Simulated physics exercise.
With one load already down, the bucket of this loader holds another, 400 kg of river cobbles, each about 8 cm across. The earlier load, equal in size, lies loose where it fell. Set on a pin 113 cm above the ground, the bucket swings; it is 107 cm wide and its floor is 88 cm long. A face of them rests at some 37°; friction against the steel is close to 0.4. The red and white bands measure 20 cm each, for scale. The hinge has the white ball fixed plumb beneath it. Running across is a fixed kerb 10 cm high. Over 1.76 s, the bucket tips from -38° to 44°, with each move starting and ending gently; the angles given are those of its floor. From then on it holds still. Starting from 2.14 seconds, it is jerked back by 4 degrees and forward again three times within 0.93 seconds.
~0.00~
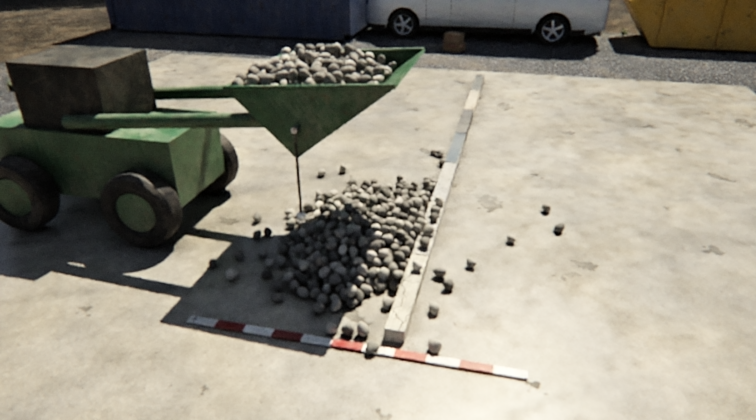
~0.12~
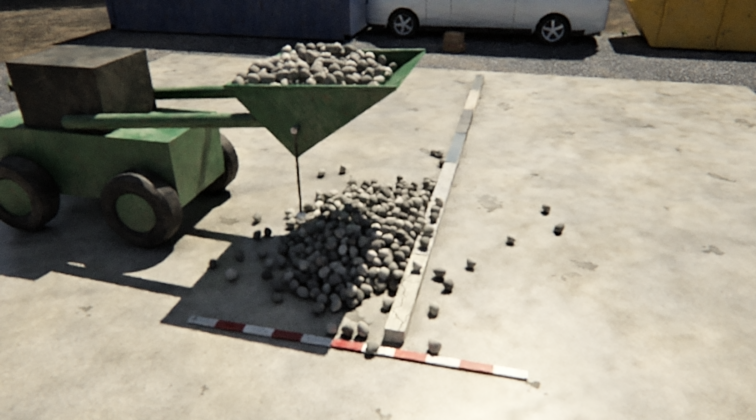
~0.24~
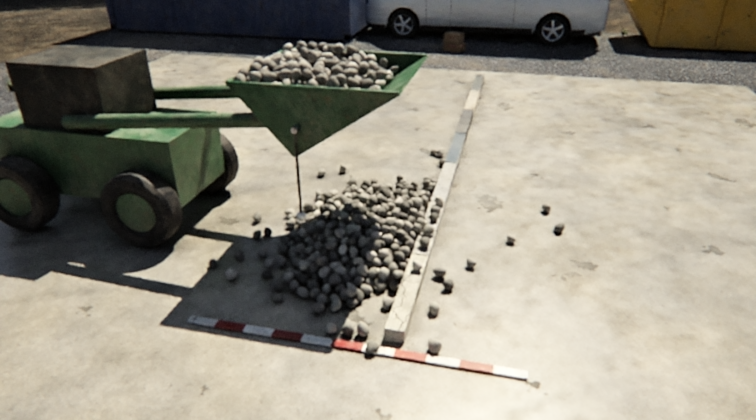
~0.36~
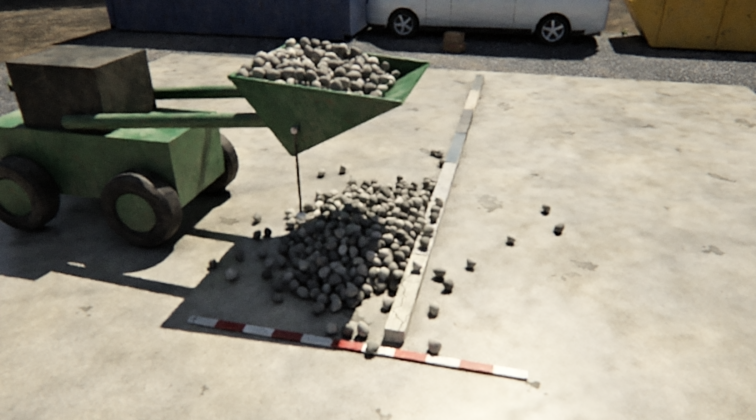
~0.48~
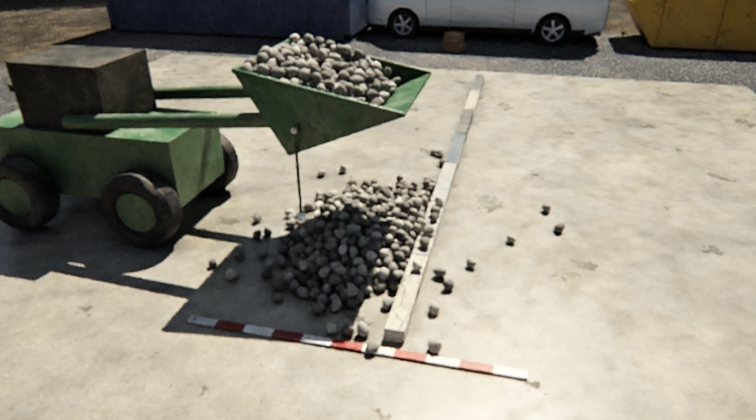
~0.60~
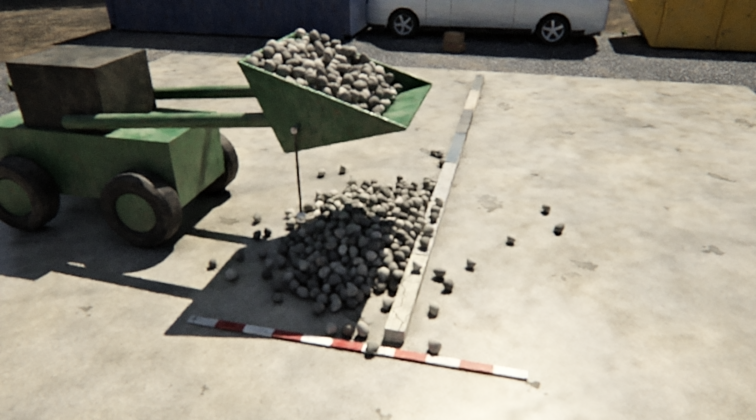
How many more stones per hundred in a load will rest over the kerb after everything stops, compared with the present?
I would say 59 per hundred.
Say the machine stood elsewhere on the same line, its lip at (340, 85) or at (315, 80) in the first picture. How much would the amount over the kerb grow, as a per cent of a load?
Around 15 and 5 percent respectively.
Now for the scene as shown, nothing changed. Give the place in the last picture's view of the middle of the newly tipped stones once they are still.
I'd put their centre close to (445, 236).
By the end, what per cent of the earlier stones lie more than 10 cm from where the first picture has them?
Close to 5 in a hundred of them.
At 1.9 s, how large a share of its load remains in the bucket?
15 % still inside.
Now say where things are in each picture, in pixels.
In the first frame, lip at (395, 86), floor tilted -38°, highest stones at (332, 52). The earlier load is highest near (359, 220), 24 cm above ground level, 98 % on this side of the kerb, 2 % over the kerb.
In the second frame, the bucket is at -37°, its lip at (396, 88); the top of the load is at (327, 51); the stones move at 0.1 m/s on average.
In the third frame, the bucket is at -34°, its lip at (399, 94); the top of the load is at (321, 51); the stones move at 0.1 m/s on average.
In the fourth frame, the bucket is at -29°, its lip at (402, 103); the top of the load is at (311, 48); the stones move at 0.2 m/s on average.
In the fifth frame, lip at (404, 115), floor tilted -23°, highest stones at (302, 47); the stones move at 0.2 m/s on average.
In the sixth frame, the bucket is at -16°, its lip at (406, 129); the top of the load is at (301, 42); the stones move at 0.3 m/s on average.
After 1.3 s the floor is at 31°; in per cent of one load, 93 in the bucket, 105 on this side of the kerb, 2 over the kerb; the foremost stones are at (486, 264).
After 1.9 s the floor is at 44°; in per cent of one load, 17 in the bucket, 154 on this side of the kerb, 29 over the kerb; the foremost stones are at (528, 247).
After 3.5 s the floor is at 44°; in per cent of one load, 0 in the bucket, 139 on this side of the kerb, 61 over the kerb; the foremost stones are at (615, 264).
After 6.1 s the floor is at 44°; in per cent of one load, 0 in the bucket, 139 on this side of the kerb, 61 over the kerb; the foremost stones are at (615, 264). Net gain over the kerb, 59.
